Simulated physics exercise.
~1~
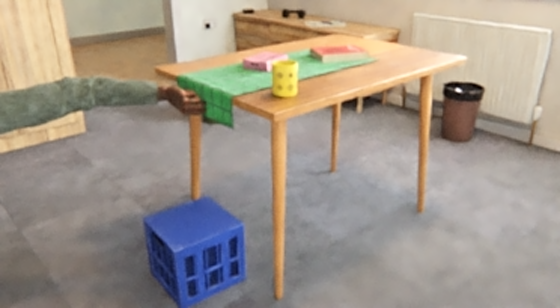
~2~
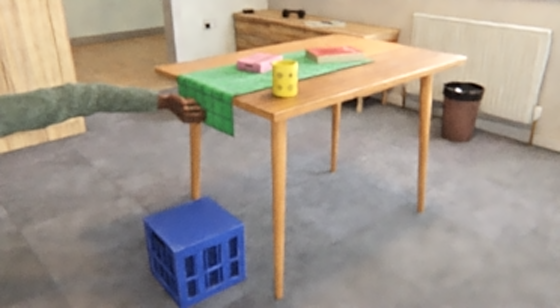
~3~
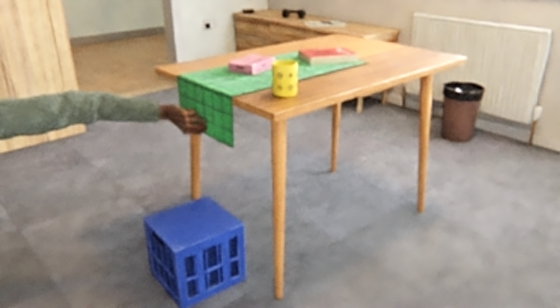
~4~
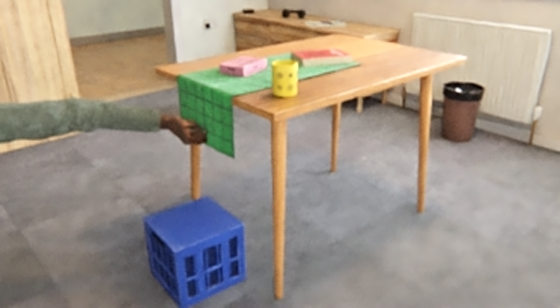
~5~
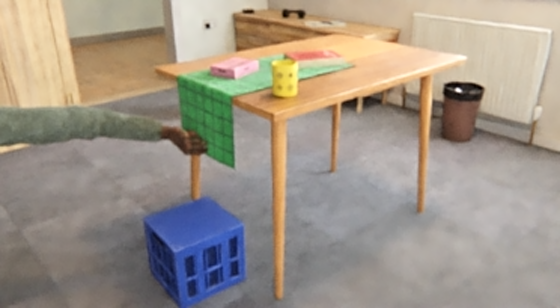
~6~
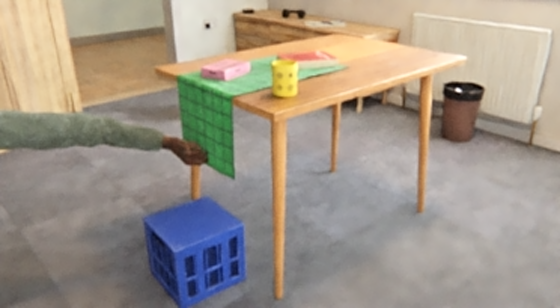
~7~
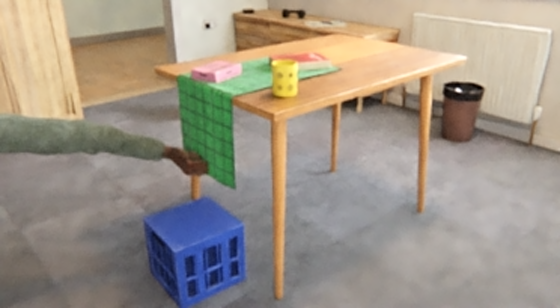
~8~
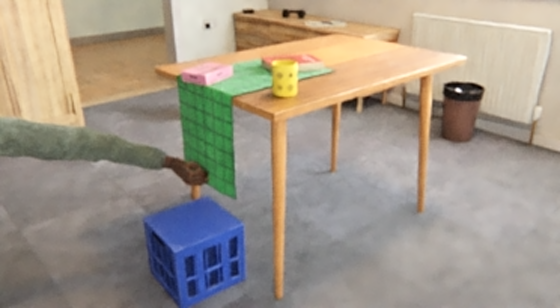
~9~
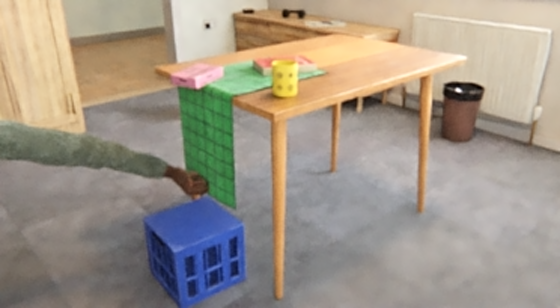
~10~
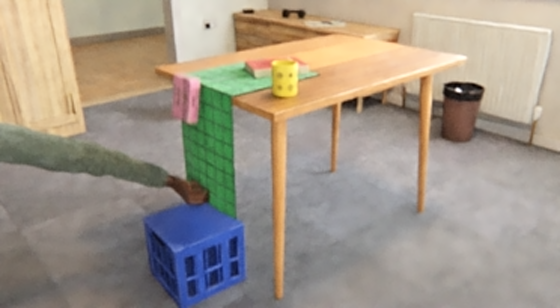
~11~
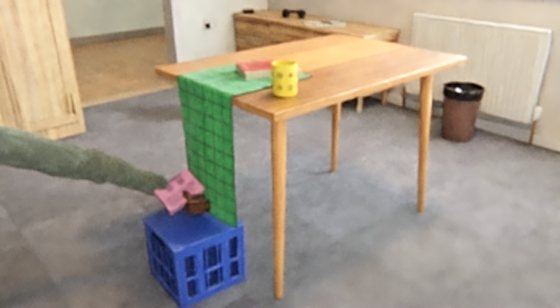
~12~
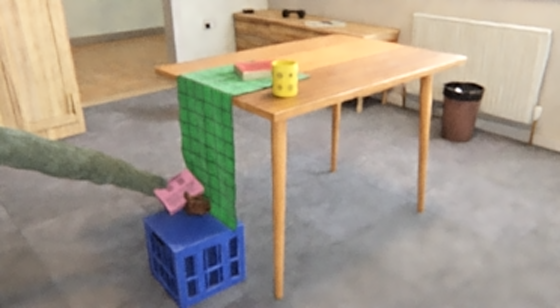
At the start, a hand reaches in from the left and holds the end of a green checked cloth on a wooden table, with a pink packet, a red book and a yellow mug on top and a blue crate below. The hand draws the cloth steadily down over the left edge, and the packet and book ride along leftward. The mug stays in place. The packet reaches the edge, tips over and drops toward the crate. Finally, the hem rests at the crate with the packet beside the hand, while the book and mug remain on the table.
